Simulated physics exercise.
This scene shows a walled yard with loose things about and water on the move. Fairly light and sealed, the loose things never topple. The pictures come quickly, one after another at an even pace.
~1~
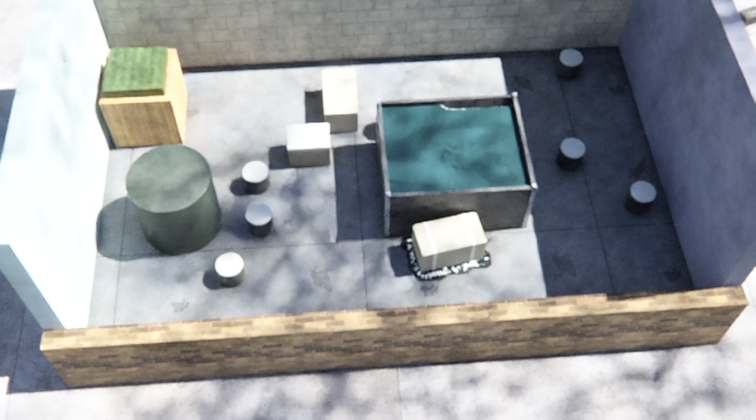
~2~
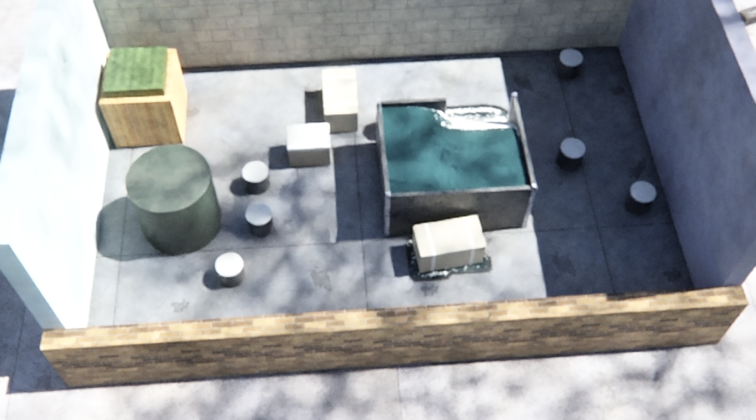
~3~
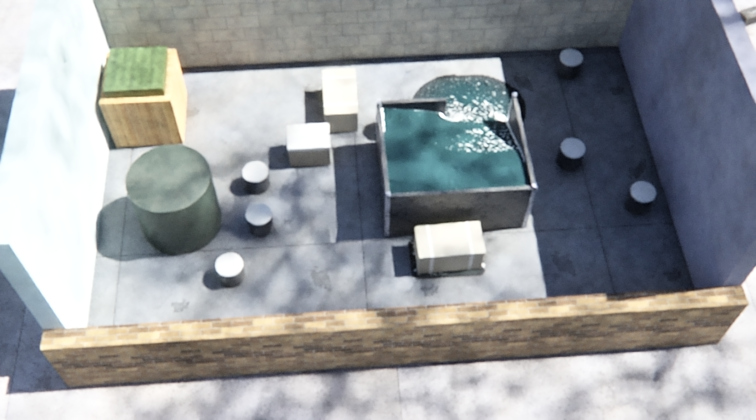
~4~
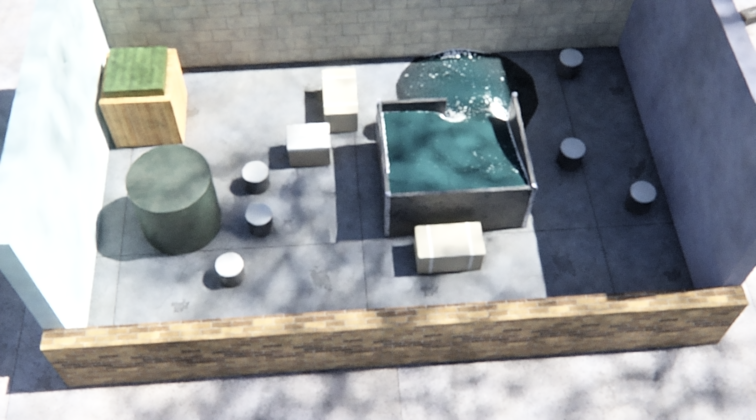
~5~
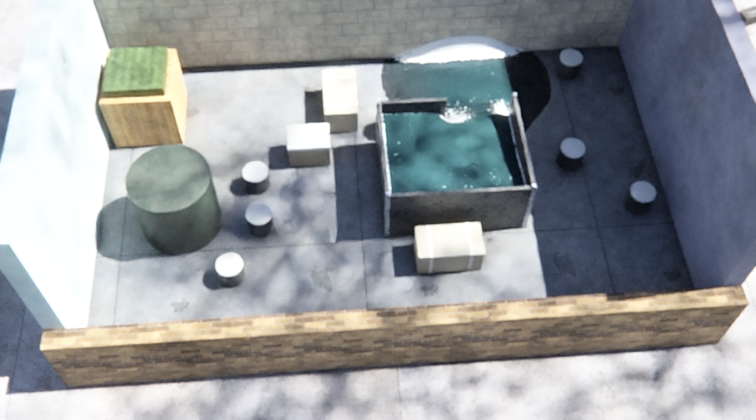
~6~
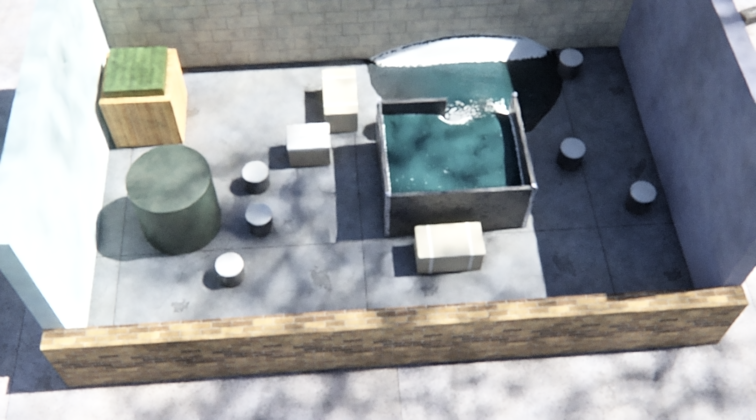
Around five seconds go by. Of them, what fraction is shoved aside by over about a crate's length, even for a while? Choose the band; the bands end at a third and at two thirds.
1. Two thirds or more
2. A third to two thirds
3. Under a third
Option 2: A third to two thirds.
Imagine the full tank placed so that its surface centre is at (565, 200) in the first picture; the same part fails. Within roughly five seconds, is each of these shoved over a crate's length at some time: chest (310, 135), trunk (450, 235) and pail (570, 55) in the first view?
The three, one by one: Past that mark, short of that and past that mark.
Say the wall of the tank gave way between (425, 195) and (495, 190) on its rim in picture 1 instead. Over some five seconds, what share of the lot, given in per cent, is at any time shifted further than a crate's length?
Estimate: Some 70 per cent.
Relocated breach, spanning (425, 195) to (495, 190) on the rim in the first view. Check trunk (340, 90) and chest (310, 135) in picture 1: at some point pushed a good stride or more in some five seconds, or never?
First under that mark, then under that mark.
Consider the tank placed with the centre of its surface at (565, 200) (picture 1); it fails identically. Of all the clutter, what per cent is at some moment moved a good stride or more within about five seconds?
I make it 70 per cent.
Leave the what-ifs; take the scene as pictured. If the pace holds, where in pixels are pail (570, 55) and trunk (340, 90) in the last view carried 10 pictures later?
Look for them close to (594, 155) and (315, 110).
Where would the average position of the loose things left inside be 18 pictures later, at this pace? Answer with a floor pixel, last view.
Their average sits at about pixel (379, 214).
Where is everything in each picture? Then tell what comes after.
A trunk at (450, 233) rests on the ground; a pail at (229, 264) rests on the ground; 0 of 10 have shifted, in the first picture.
A trunk at (450, 236) rests on the ground; a pail at (229, 264), on the bottom; 0 of 10 have shifted, in the second picture.
A trunk at (450, 239) rests on the ground, close to its start; a pail at (229, 264) rests on the ground; 0 of 10 have shifted, in the third picture.
A trunk at (450, 240), on the bottom, close to its start; a pail at (229, 264), on the bottom; 1 of 10 have shifted, in the fourth picture.
A trunk at (450, 240), on the bottom, close to its start; a pail at (229, 264) rests on the ground; 1 of 10 have shifted, in the fifth picture.
A trunk at (450, 240) rests on the ground, close to its start; a pail at (229, 264), on the bottom; 1 of 10 have shifted, in the sixth picture.
A moment on, 0 of 10 are well off their spots; 0 afloat.
Next, 1 of 10 are well off their spots; 0 afloat.
Later, 4 of 10 are well off their spots; 2 afloat.
In the end, 5 of 10 are well off their spots, and 5 have been at some point; 3 afloat.
